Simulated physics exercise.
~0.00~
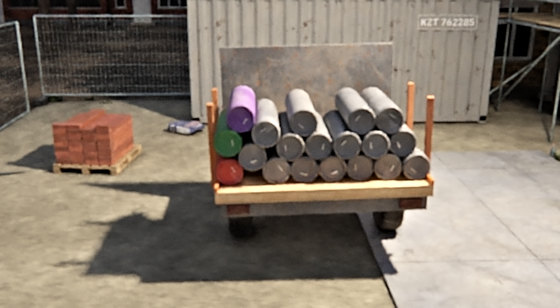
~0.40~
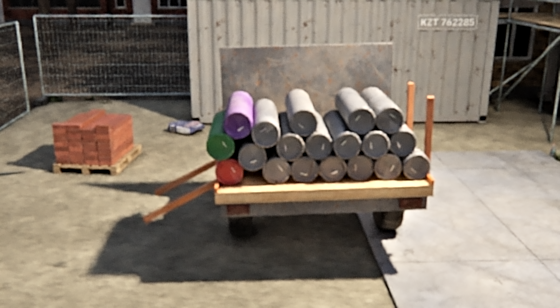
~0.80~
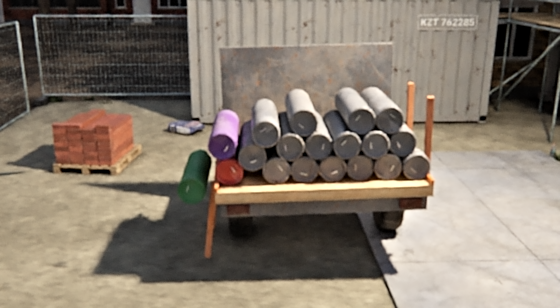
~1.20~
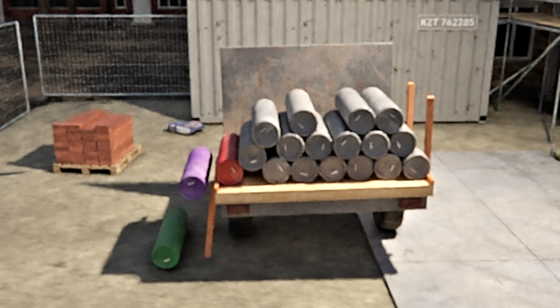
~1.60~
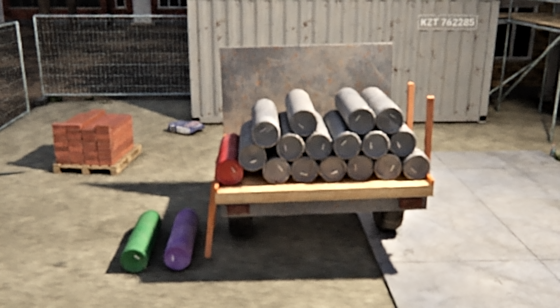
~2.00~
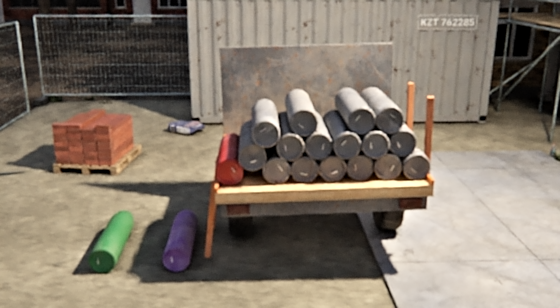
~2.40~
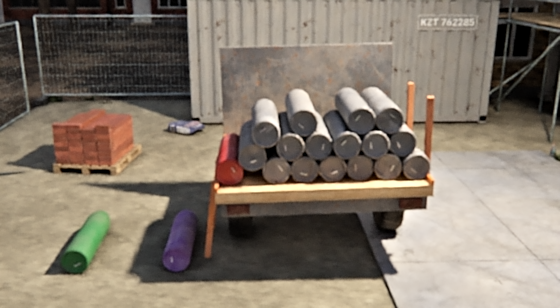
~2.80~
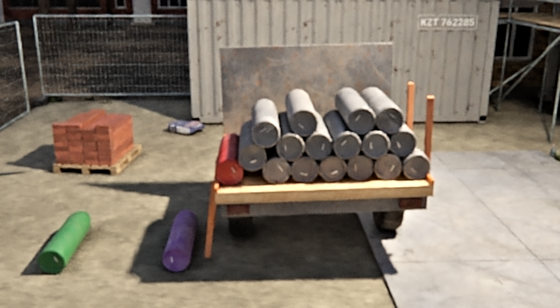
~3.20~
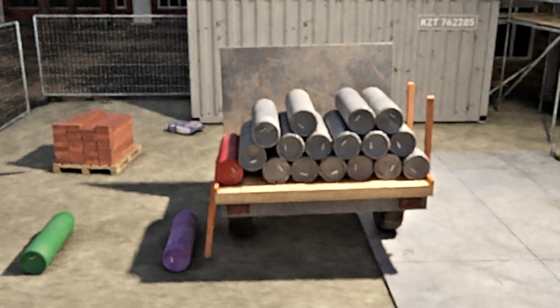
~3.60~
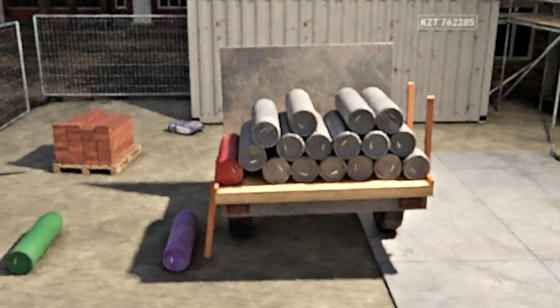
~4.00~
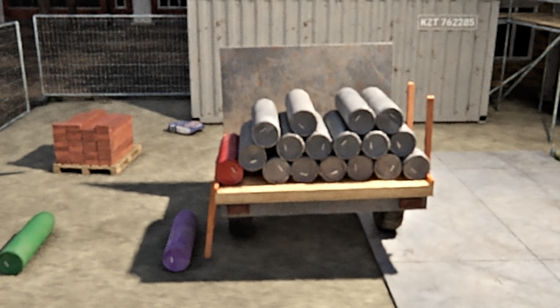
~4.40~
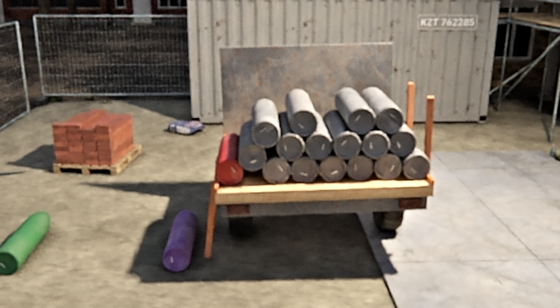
At the start, a parked trailer seen from behind holds a stacked load of cylinders, mostly grey, with a purple, a green and a red one at the left end. The posts on the left side swing down, and the green cylinder rolls off the left edge. The purple one drops down after it and follows it over the side. Both land on the ground, where the purple one stops near the trailer while the green one keeps rolling left, gradually slowing. It ends at rest by the left edge of view, with the red cylinder and the grey ones still on the deck.
